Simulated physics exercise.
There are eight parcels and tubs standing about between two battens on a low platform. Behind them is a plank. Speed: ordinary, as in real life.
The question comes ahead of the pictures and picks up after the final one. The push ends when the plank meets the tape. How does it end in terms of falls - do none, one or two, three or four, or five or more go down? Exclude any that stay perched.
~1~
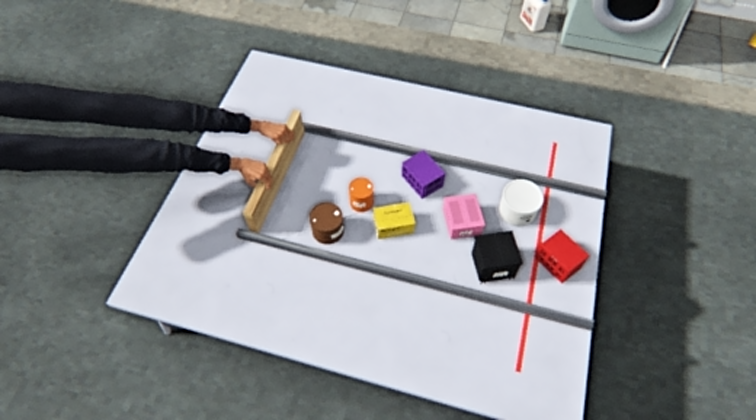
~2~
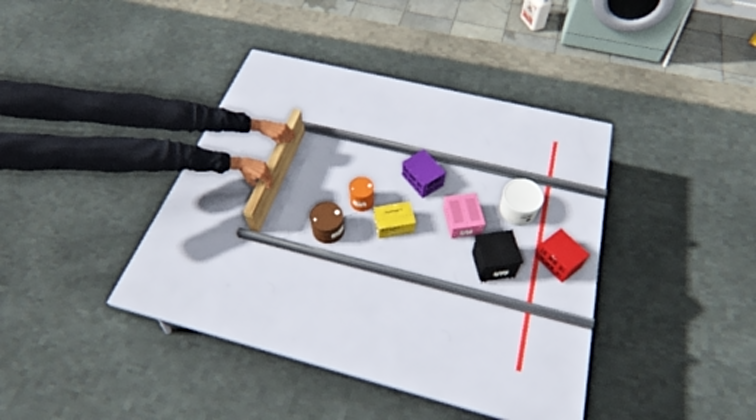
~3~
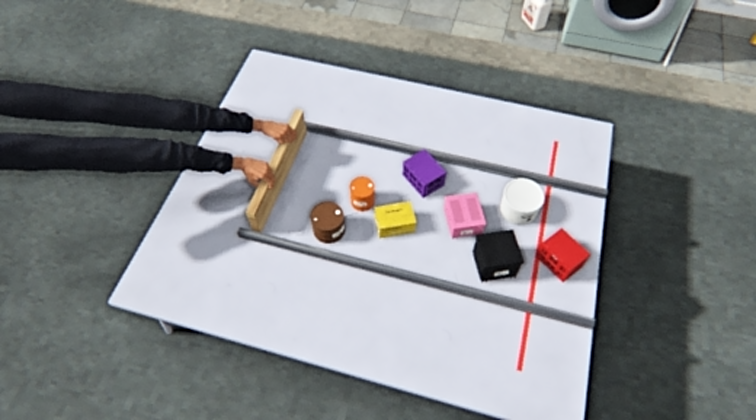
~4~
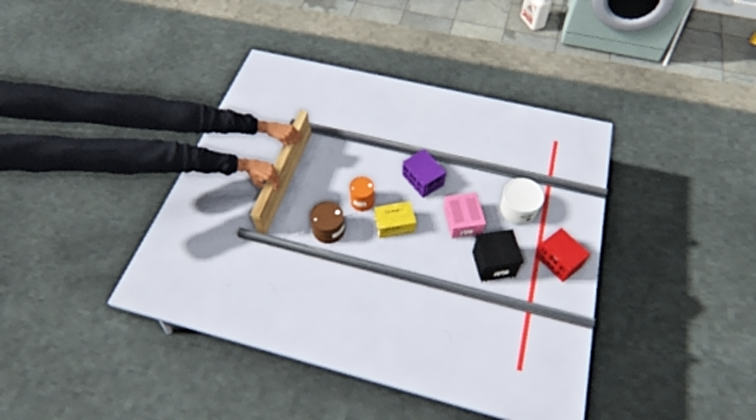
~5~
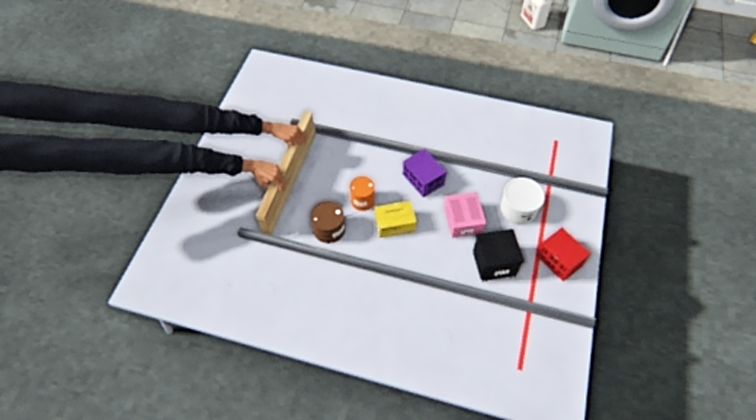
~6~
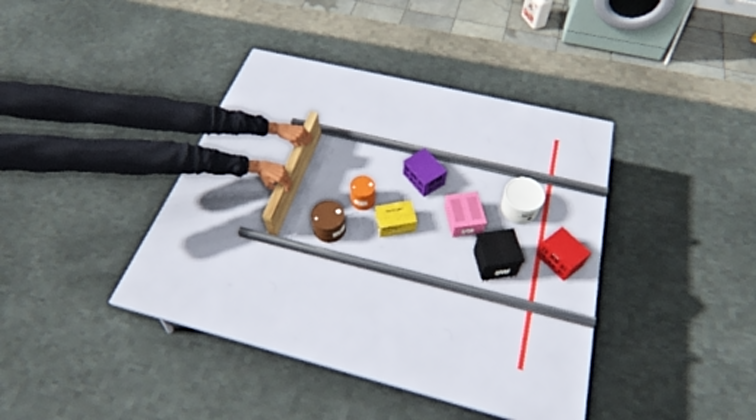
The push is going to send one or two over the edge.
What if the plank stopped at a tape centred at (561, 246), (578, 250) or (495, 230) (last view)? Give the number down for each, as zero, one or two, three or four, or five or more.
Result per tape, in order - three or four / five or over / not one.
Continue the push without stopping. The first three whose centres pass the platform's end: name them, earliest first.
Red crate, white pail, black tote.
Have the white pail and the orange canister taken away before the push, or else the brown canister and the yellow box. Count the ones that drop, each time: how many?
First try 1, second try 0.
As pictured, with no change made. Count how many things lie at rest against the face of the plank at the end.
Contact count: 3.
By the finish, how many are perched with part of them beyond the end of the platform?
Looks like 3 of them.
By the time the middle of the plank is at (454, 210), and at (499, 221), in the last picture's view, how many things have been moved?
I count 7 first and 8 after.
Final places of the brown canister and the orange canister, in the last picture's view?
In order, first (553, 287), then (556, 238).
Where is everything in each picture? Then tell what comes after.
Red crate (561, 256); white pail (520, 204); black tote (495, 258); plank (276, 170); tape (539, 244), in the first frame.
White pail (520, 203); brown canister (327, 223), in the second frame.
Black tote (497, 257); orange canister (362, 194), in the third frame.
Red crate (562, 255); plank (284, 171), in the fourth frame.
White pail (521, 202); purple crate (424, 173), in the fifth frame.
Red crate (563, 254); white pail (522, 201); black tote (497, 255); plank (294, 172); tape (541, 241), in the sixth frame.
Early on, none off yet; red crate at rest near (563, 254); white pail at rest near (522, 201); black tote at rest near (497, 255).
A while later, none off yet; red crate at rest near (563, 254); white pail travelled a little near (530, 198); black tote travelled a little near (513, 264).
Finally, the number that fall off is one or two; lost, red crate.
